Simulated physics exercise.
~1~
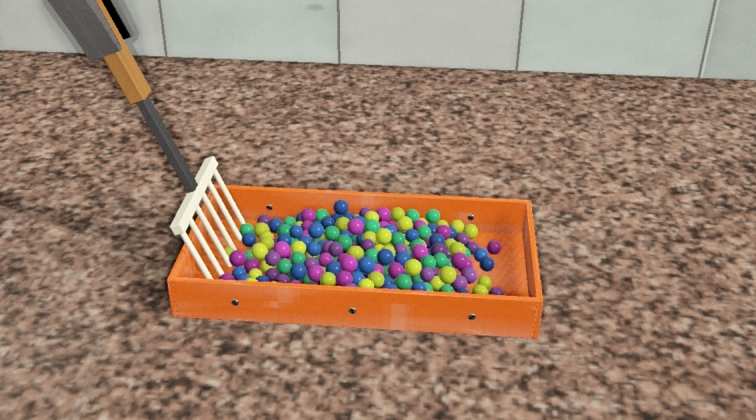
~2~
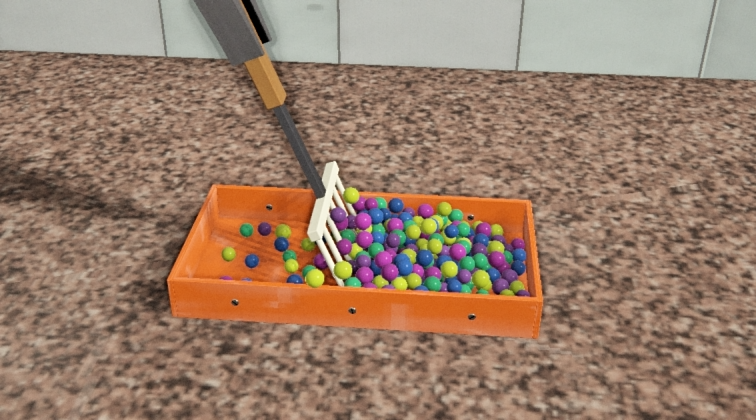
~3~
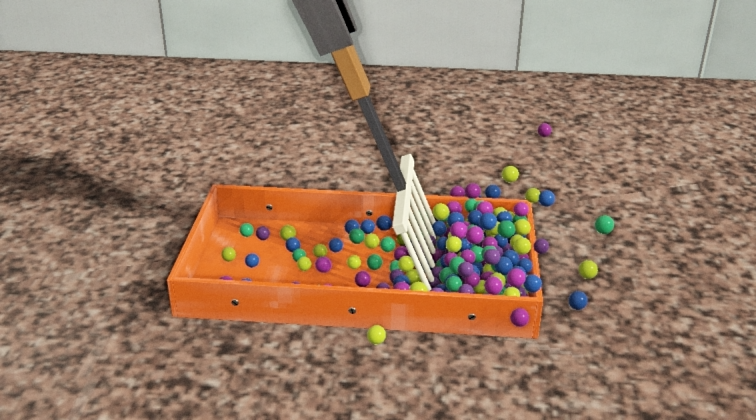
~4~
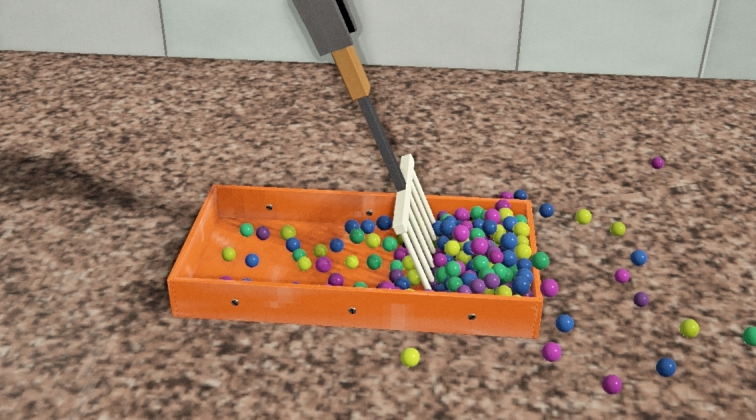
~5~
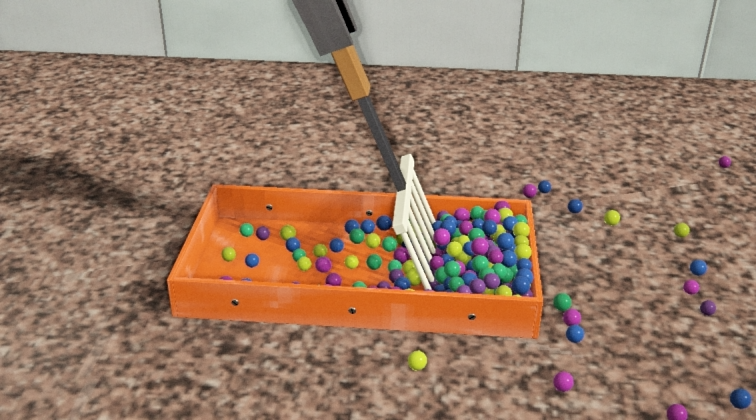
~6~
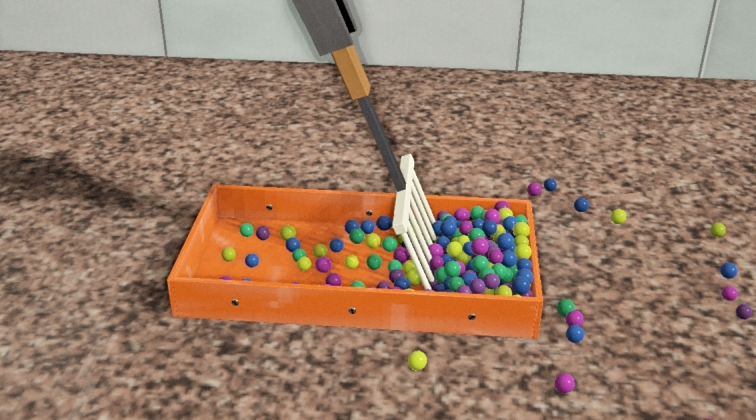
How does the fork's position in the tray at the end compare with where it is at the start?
At the start the fork stands at the left end of the tray. By the end it is well to the right, past the middle and a little short of the right wall.
